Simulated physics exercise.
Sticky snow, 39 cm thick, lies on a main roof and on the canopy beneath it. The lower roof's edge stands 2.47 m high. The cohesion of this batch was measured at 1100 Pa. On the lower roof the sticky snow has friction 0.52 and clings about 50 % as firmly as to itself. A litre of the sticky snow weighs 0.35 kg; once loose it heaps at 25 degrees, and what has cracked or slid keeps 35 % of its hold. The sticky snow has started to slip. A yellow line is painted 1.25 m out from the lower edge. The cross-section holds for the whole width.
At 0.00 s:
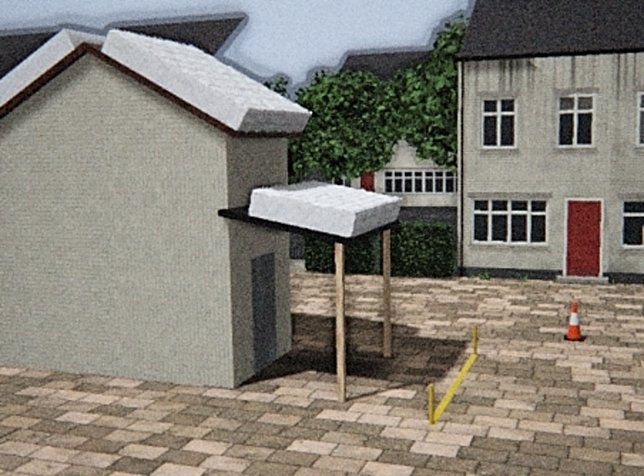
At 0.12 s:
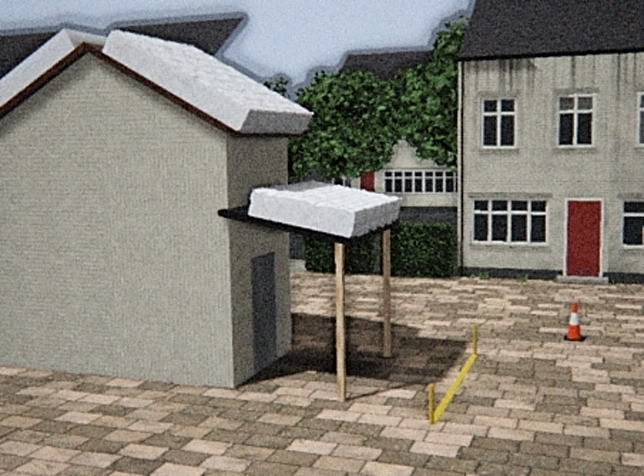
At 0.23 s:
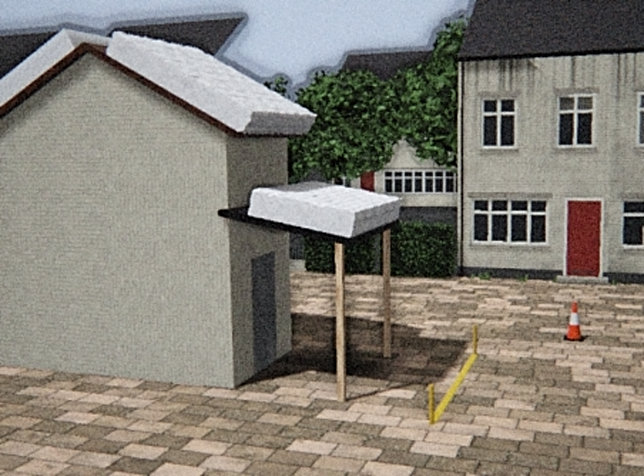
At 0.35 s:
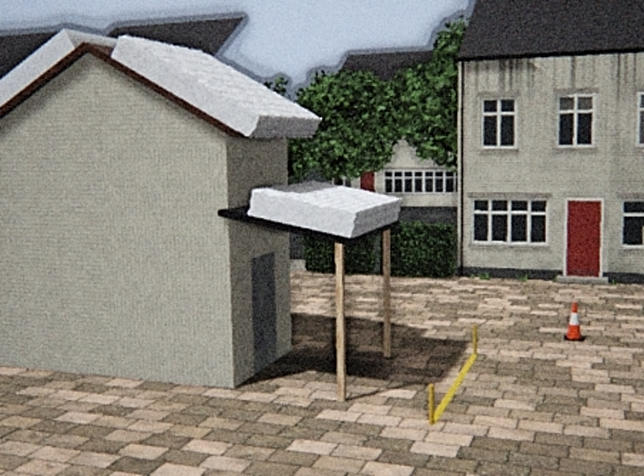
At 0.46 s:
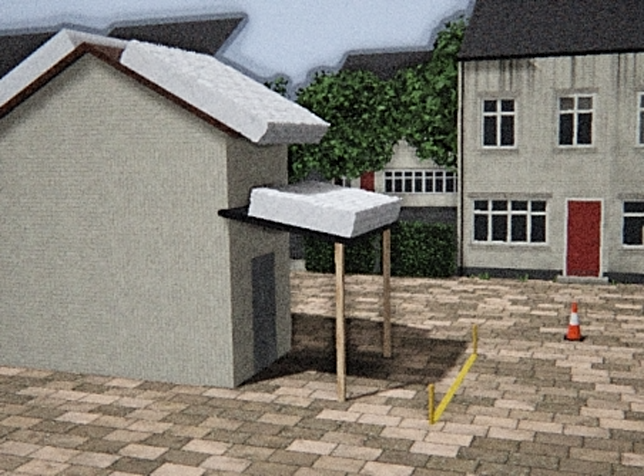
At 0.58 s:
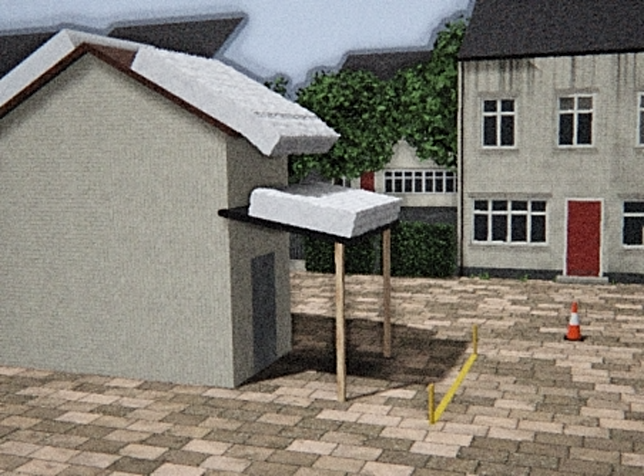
Thick white snow slides slowly down the main roof and pokes out over its right edge.
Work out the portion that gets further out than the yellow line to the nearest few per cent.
It comes to some 40 %.
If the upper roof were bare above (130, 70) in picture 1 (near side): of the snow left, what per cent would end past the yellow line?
In that case some 30 per cent.
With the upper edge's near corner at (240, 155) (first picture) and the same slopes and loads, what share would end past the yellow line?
It would be near 25 %.
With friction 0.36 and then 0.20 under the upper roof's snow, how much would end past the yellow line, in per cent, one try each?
In that order: 10 %, 30 %.
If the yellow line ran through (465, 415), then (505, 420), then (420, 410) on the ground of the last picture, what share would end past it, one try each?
In that order: 30 %, 22 %, 45 %.
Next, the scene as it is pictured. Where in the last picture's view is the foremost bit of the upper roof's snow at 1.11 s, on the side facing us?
Around (346, 194).
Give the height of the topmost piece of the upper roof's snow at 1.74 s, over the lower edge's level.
Roughly 0.8 m.
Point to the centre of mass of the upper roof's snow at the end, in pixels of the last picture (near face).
At about (459, 384).
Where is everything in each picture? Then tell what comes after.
In the first frame, foremost bit of the sticky snow at (239, 112).
In the second frame, foremost bit of the sticky snow at (240, 112), its middle shifted 2.3 cm.
In the third frame, foremost bit of the sticky snow at (244, 115), its middle shifted 9.4 cm, 4 % of it past the upper edge, in one piece.
In the fourth frame, foremost bit of the sticky snow at (251, 119), its middle shifted 21 cm, 8 % of it past the upper edge, in one piece.
In the fifth frame, foremost bit of the sticky snow at (259, 118), its middle shifted 39 cm, 15 % of it past the upper edge, in one piece.
In the sixth frame, foremost bit of the sticky snow at (271, 128), its middle shifted 62 cm, 23 % of it past the upper edge, cracking.
After 1.11 s, none is below the lower edge and 0 % is past the line.
After 1.74 s, 29 % is below the lower edge and 8 % is past the line.
After 2.37 s, 63 % is below the lower edge and 38 % is past the line.
After 3.00 s, 67 % is below the lower edge and 40 % is past the line.
After 4.90 s, 68 % is below the lower edge and 40 % is past the line.
